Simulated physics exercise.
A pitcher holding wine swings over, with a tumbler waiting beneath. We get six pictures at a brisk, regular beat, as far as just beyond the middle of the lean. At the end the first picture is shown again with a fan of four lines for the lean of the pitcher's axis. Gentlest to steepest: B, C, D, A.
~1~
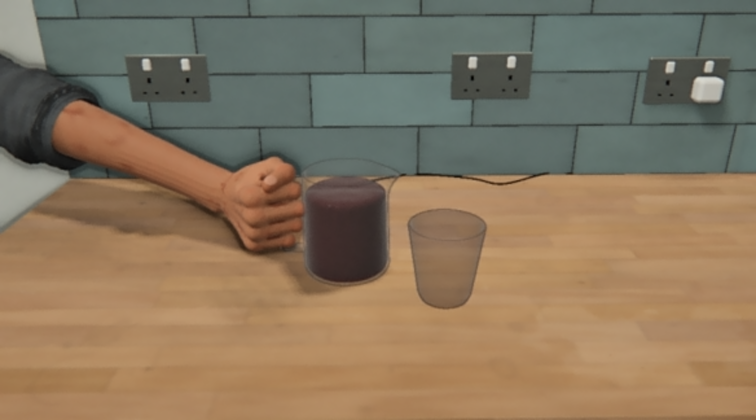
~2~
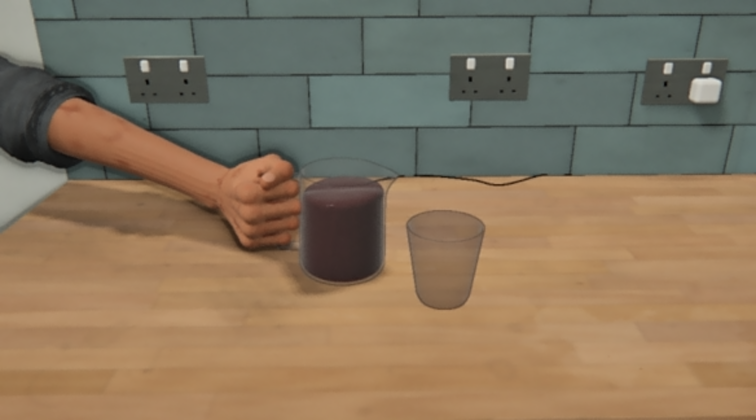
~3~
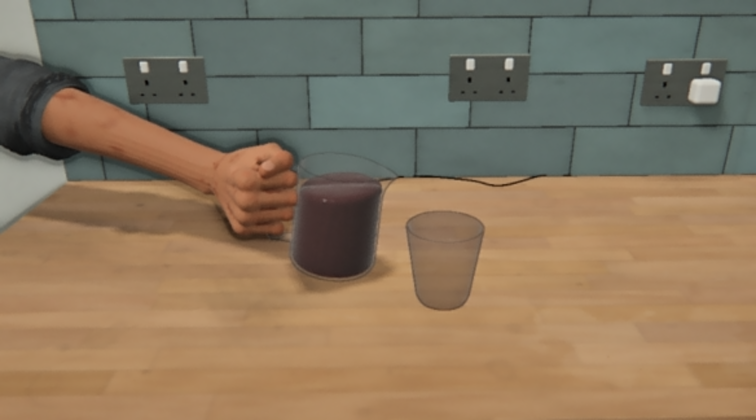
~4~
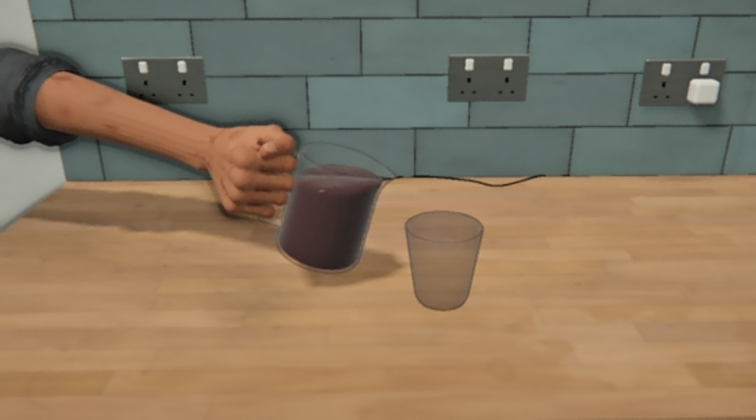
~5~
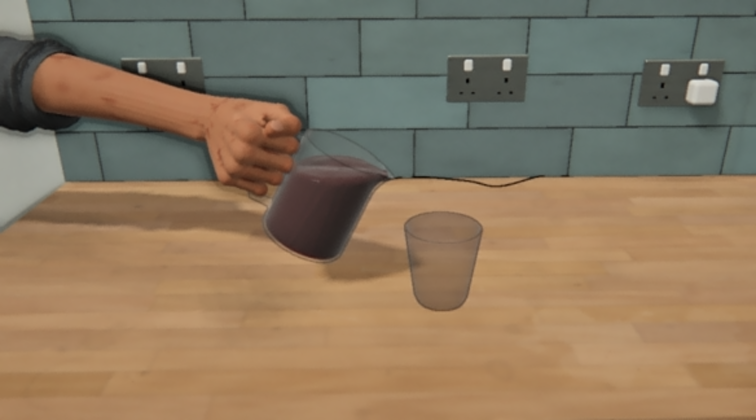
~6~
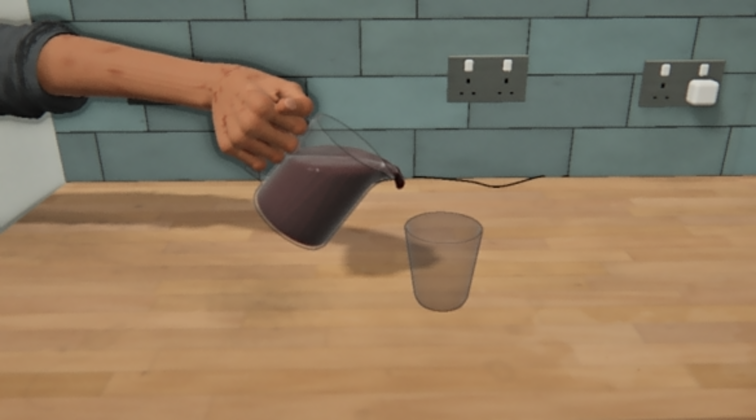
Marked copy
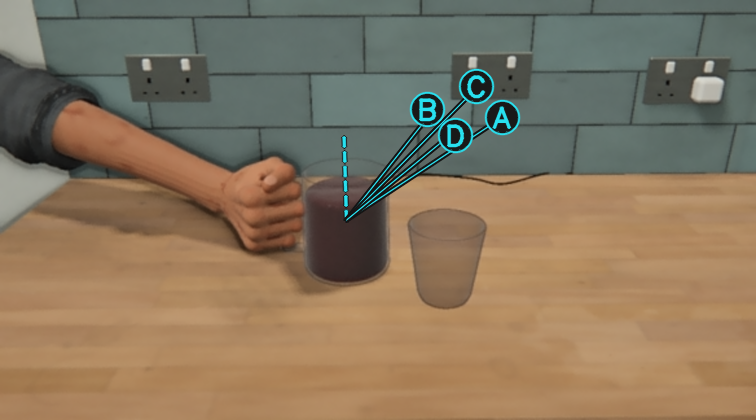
The video shows a hand beside a clear pitcher of dark purplish-red wine on a wooden counter, lifting and tilting it steadily to the right near an empty tumbler, until a little wine emerges over the lip.
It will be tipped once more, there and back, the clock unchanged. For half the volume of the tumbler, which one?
Best: A.
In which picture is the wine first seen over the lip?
Picture 6.
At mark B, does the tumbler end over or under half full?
Under.
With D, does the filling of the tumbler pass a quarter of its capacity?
Yes, clearly.
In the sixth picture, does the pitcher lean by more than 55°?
No.
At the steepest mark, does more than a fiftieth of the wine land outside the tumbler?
No, it does not.
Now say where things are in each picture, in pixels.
In the first picture, upright, lip at (399, 174); rim of the tumbler round (447, 224); nothing has left yet.
In the second picture, tipped about 2°, lip at (397, 175); nothing has left yet.
In the third picture, tipped about 8°, lip at (396, 176); nothing has left yet.
In the fourth picture, tipped about 17°, lip at (395, 176); nothing has left yet.
In the fifth picture, tipped about 27°, lip at (393, 176); nothing has left yet.
In the sixth picture, tipped about 39°, lip at (393, 176); wine is over the lip, down to (399, 186).
In cyan, A at (488, 126); B at (420, 126); C at (465, 99); D at (439, 143).
If A is chosen, the tumbler ends with about 50 % of what it can hold.
If B is chosen, the tumbler ends with about 15 % of what it can hold.
If C is chosen, the tumbler ends with about 24 % of what it can hold.
If D is chosen, the tumbler ends with about 36 % of what it can hold.
